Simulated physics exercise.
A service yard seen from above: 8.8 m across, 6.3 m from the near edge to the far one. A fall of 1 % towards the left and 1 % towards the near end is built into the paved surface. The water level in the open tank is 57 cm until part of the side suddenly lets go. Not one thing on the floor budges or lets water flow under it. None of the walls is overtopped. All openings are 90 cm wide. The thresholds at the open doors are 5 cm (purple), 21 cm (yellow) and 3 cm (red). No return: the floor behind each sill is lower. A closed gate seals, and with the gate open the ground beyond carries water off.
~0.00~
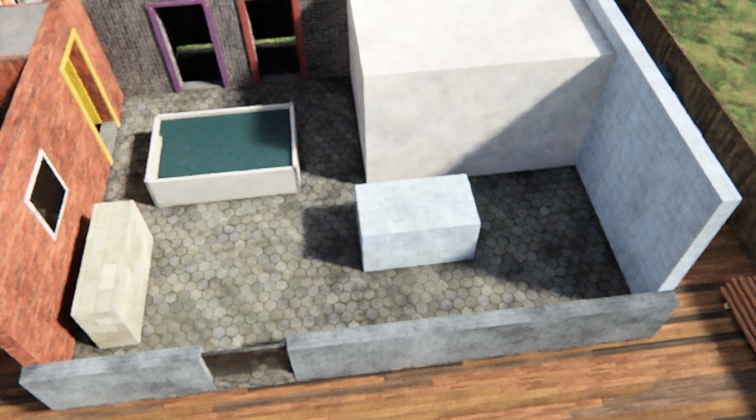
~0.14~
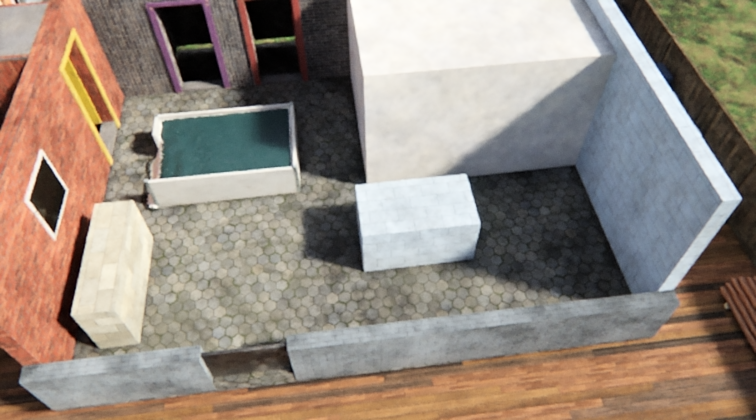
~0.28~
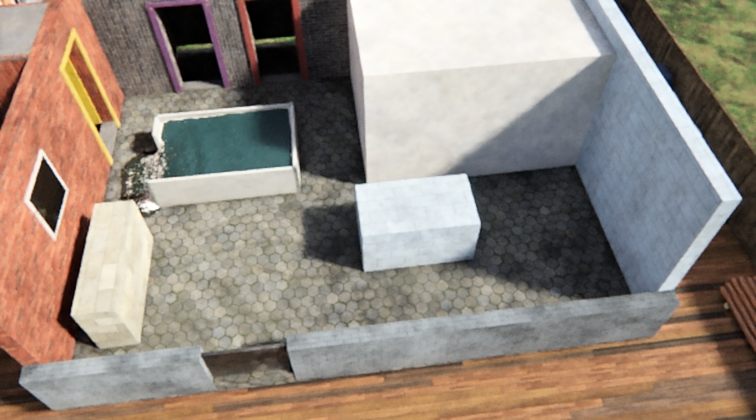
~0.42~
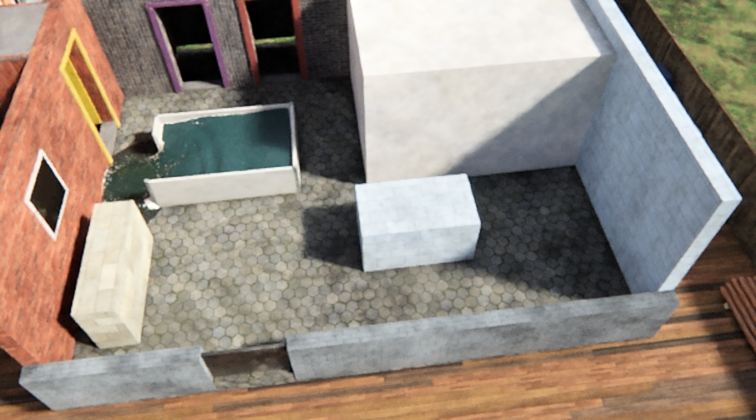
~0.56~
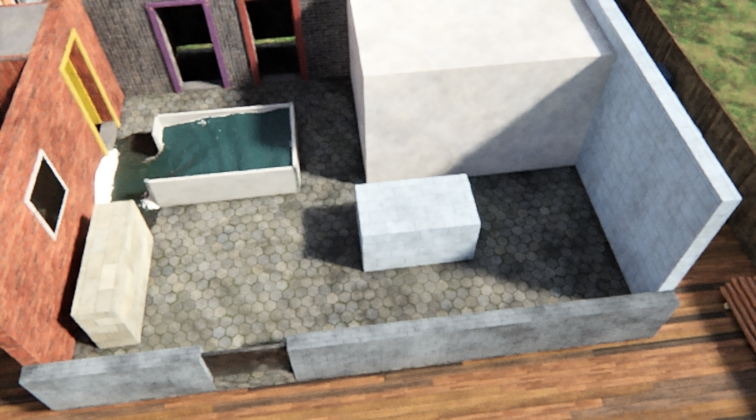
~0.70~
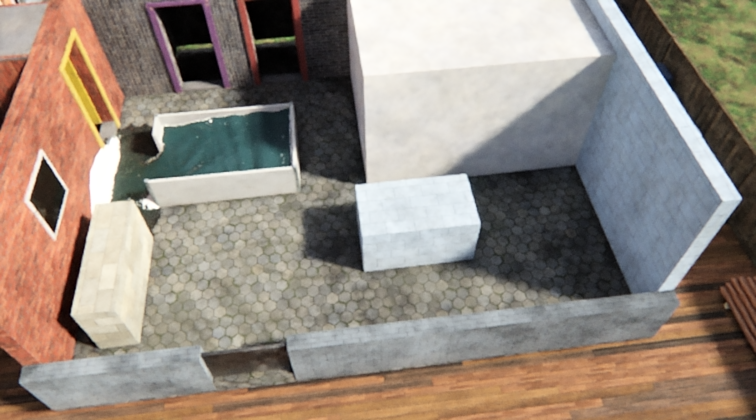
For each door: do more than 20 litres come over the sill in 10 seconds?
In the end purple door: Too much. Yellow door: Within bounds. Red door: Too much.
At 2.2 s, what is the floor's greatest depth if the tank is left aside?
Max around 48 cm.
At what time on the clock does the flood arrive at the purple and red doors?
The flood gets to purple at 2.0 s, while red is reached at 2.6 s.
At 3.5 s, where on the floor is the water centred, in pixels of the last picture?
Around (186, 190) in the last picture.
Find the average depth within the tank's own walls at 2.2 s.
Mean depth: About 30 cm.
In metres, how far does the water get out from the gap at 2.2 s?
Around 4.0 metres.
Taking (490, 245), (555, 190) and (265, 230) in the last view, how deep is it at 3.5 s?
Around 0 cm, 0 cm and 2 cm.
After 1.4 s water covers 10 % of the floor and is deepest (44 cm) near (116, 188); purple door not reached, yellow door 17 cm at the sill, 1 L in, red door not reached.
After 2.2 s water covers 20 % of the floor and is deepest (48 cm) near (68, 385); purple door 8 cm at the sill, 0 L in, yellow door 18 cm at the sill, 1 L in, red door not reached.
After 3.5 s water covers 50 % of the floor and is deepest (39 cm) near (70, 374); purple door 10 cm at the sill, 16 L in, yellow door 13 cm at the sill, 3 L in, red door 4 cm at the sill, 0 L in.
After 6.0 s water covers 80 % of the floor and is deepest (21 cm) near (68, 385); purple door 7 cm at the sill, 35 L in, yellow door 8 cm at the sill, 3 L in, red door 3 cm at the sill, 1 L in.
After 10.0 s water covers 100 % of the floor and is deepest (14 cm) near (299, 357); purple door 4 cm at the sill, 39 L in, yellow door 7 cm at the sill, 3 L in, red door 6 cm at the sill, 36 L in.
